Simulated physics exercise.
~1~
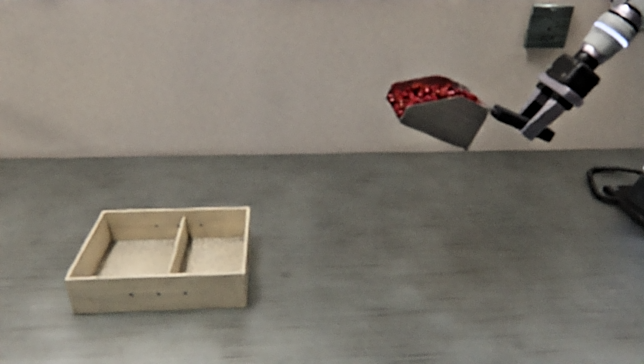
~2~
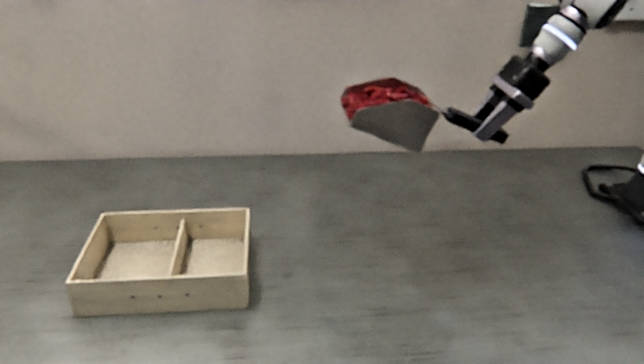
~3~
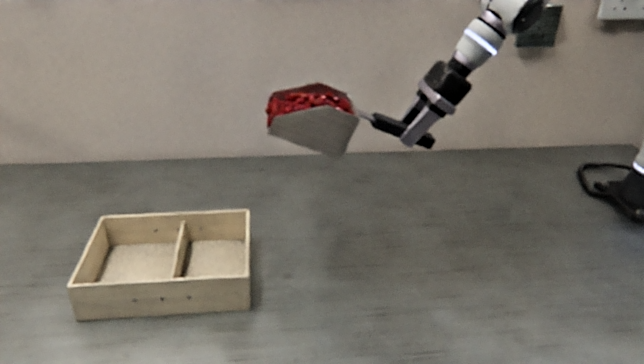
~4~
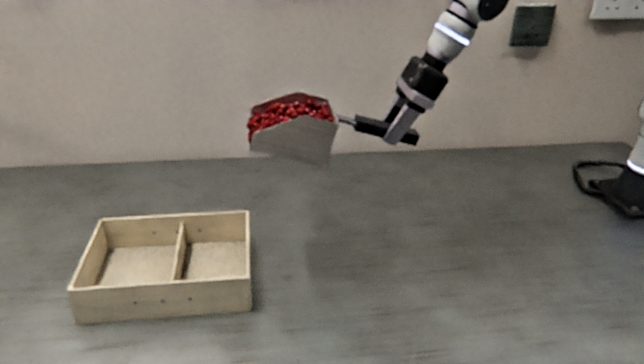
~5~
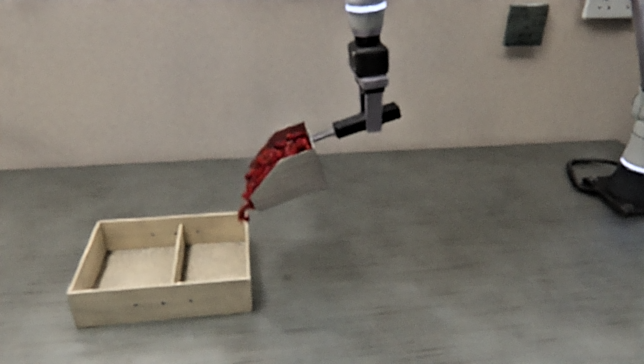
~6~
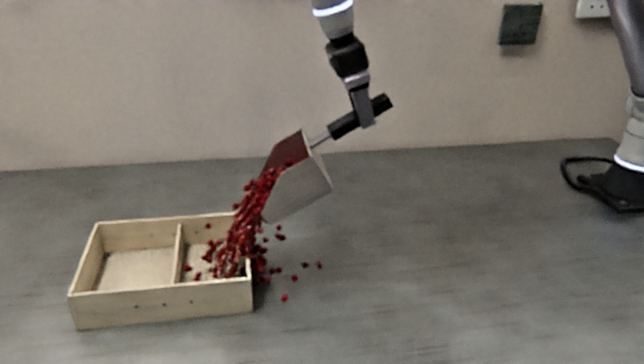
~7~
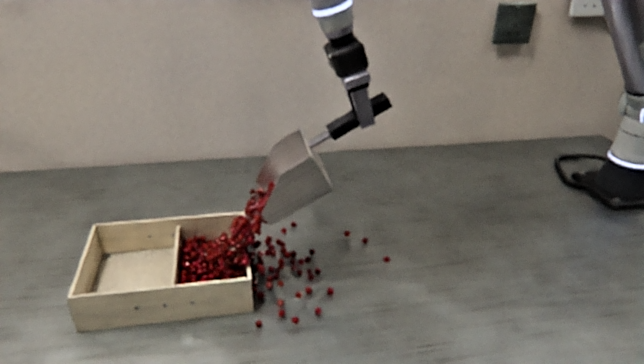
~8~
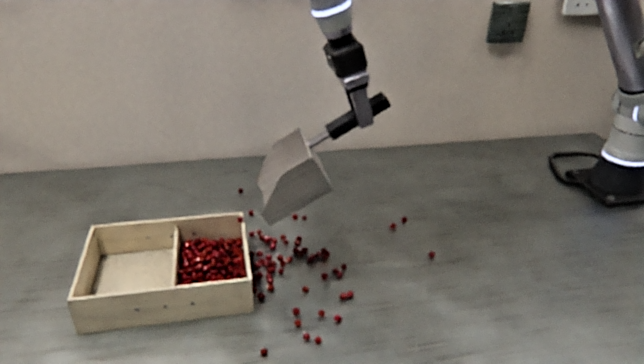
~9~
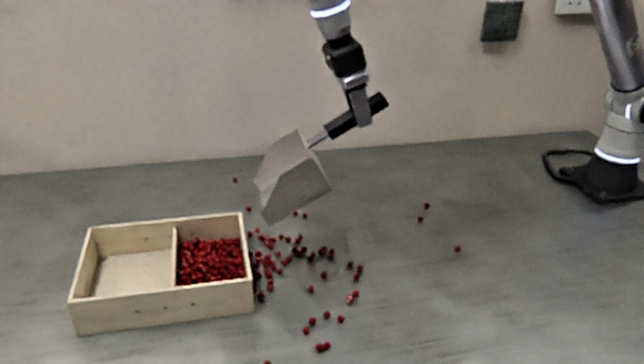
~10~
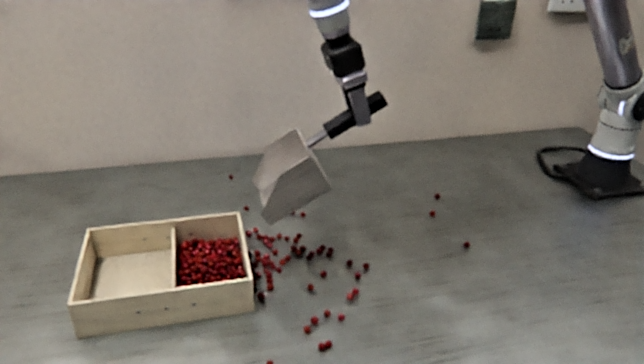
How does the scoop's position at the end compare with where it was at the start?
At the start the scoop is held high toward the right, and by the end it is farther left and lower, just beside the wooden box.
